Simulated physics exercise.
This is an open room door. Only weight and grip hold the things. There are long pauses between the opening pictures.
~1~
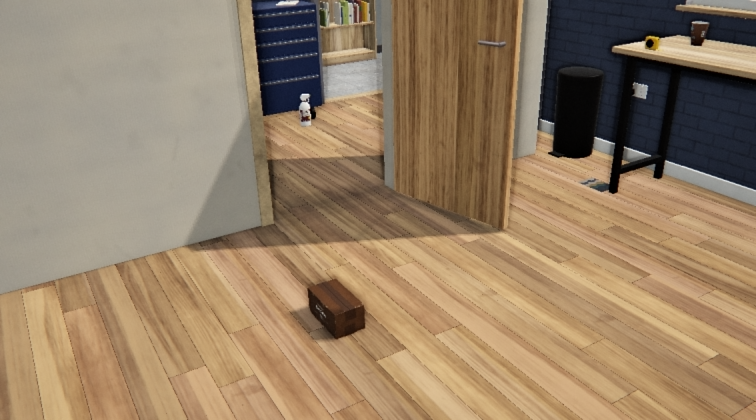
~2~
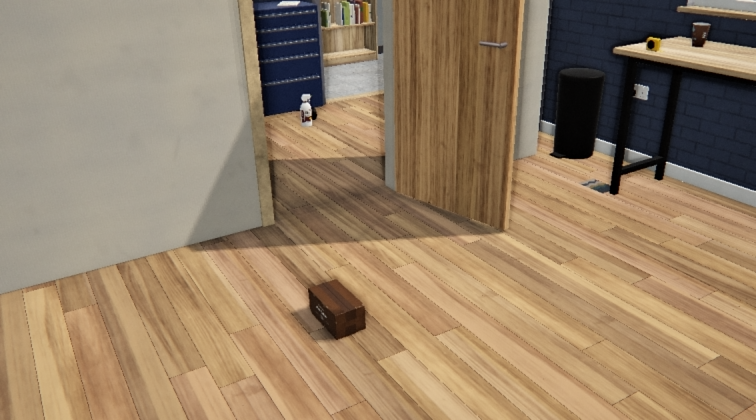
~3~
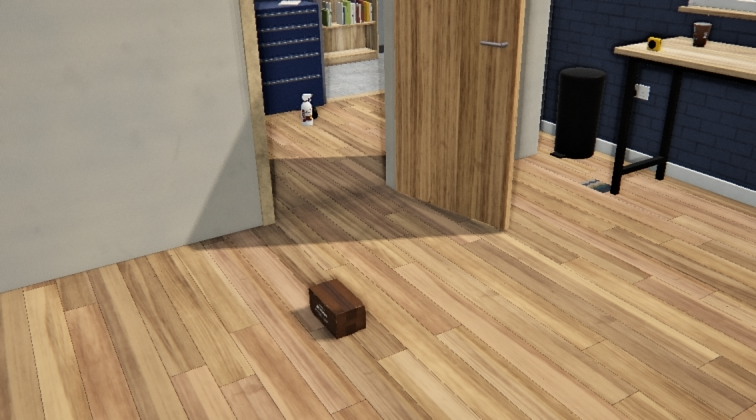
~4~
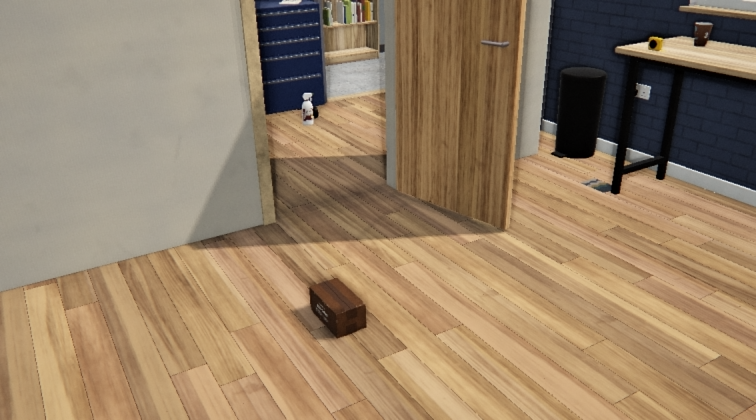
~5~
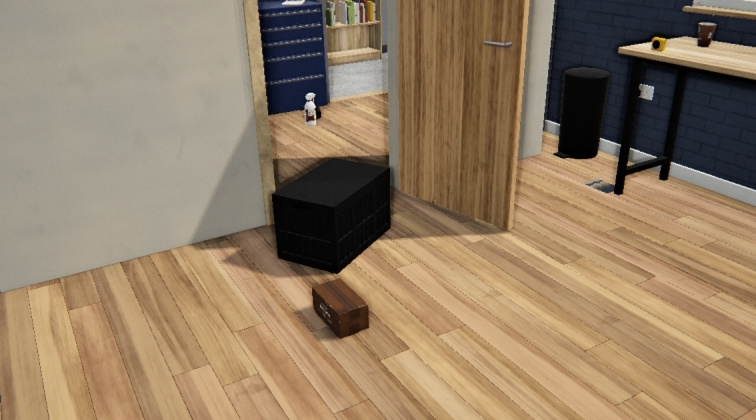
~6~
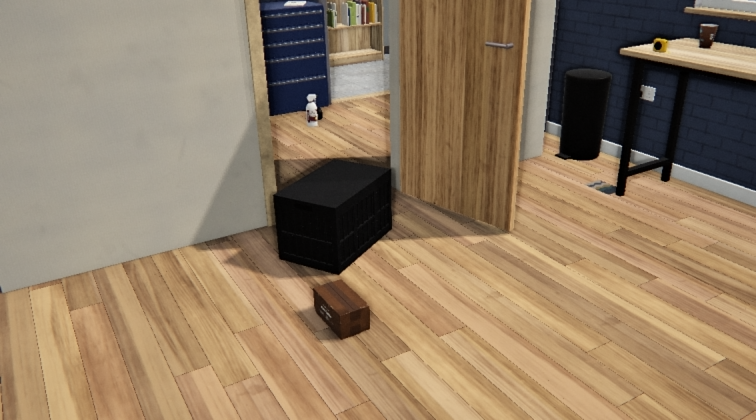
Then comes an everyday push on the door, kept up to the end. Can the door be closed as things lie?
Here the door is blocked.
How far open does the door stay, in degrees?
About 50°.
Then, 0.70 s on from there, door at 88°.
Then, 1.20 s on from there, door at 67°.
In the end, door at 52°; both unmoved. At the end, from the last picture's camera, black chest near (335, 213).
